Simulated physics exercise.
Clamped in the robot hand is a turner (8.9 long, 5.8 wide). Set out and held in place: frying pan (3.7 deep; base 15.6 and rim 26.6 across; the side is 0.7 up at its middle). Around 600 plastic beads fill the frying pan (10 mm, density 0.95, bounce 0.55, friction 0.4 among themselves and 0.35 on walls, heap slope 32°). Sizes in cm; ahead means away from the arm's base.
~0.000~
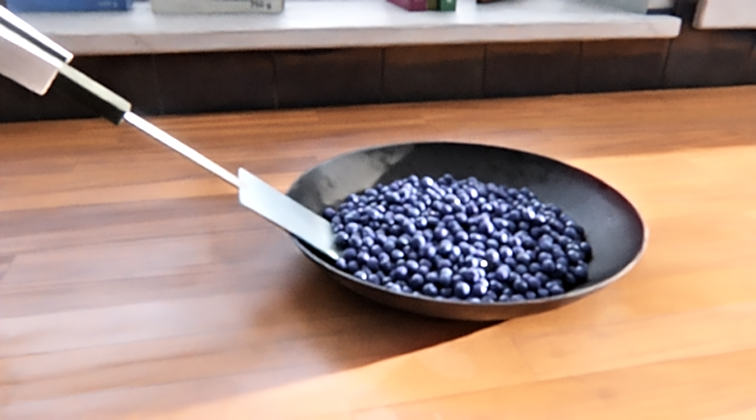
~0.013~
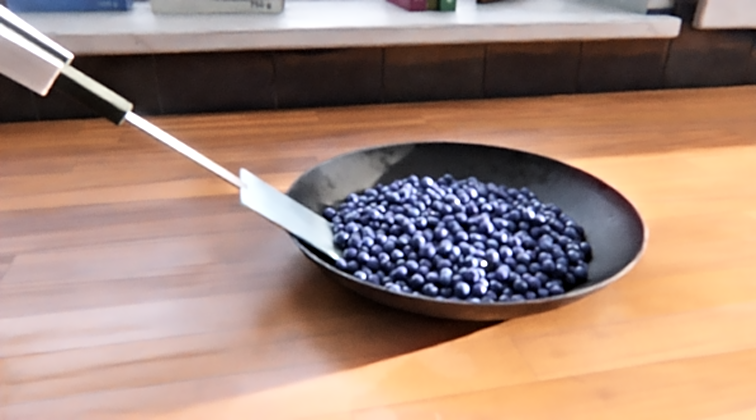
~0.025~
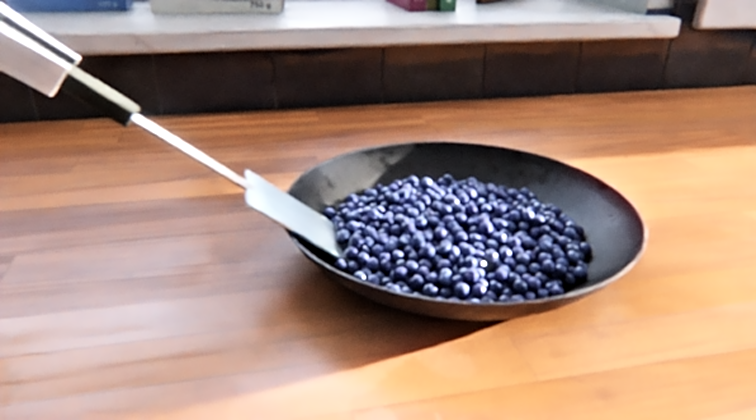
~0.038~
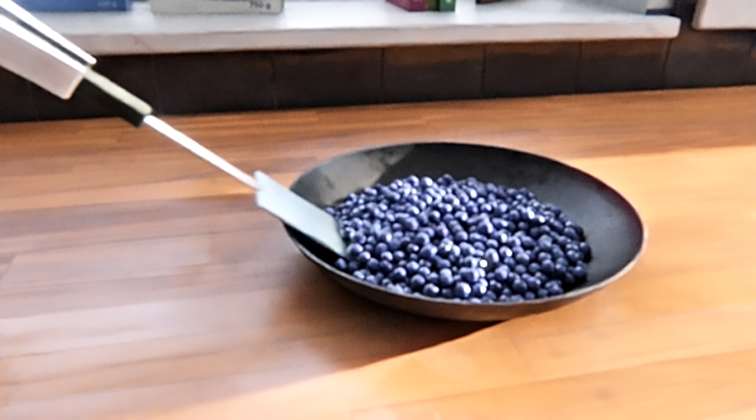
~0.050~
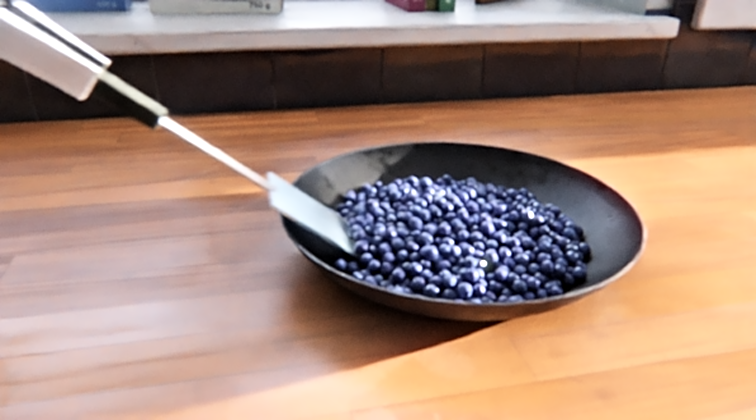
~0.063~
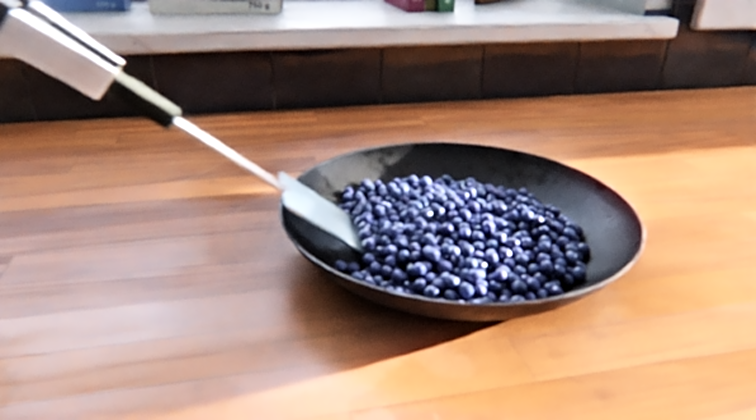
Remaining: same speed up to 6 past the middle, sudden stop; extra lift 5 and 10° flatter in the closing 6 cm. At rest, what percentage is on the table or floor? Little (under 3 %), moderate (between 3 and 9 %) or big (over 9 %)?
A moderate share, between 3 and 9 %, ends on the table or floor.
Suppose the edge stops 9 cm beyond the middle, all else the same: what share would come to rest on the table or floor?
It would be near 10 per cent.
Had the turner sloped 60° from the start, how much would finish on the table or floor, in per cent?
Then about 0 per cent.
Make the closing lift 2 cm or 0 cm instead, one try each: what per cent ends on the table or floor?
About 0 and 0 per cent.
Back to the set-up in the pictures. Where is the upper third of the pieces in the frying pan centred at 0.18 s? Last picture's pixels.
Near (490, 214).
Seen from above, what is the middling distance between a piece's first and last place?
About 2 cm.
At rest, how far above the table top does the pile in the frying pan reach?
Some 3.5 cm.
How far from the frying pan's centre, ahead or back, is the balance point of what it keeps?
Some 3.0 cm ahead.
After 0.12 s, sloping 39°, highest piece 4 above the table; 597 in the frying pan.
After 0.18 s, sloping 35°, highest piece 6 above the table; 597 in the frying pan.
After 0.42 s, sloping 29°, highest piece 6 above the table; 570 in the frying pan, 27 on the table or floor.
After 1.47 s, sloping 29°, highest piece 3 above the table; 569 in the frying pan, 28 on the table or floor.
In the end, 569 in the frying pan, 28 on the table or floor. That is 5 % on the table or floor.
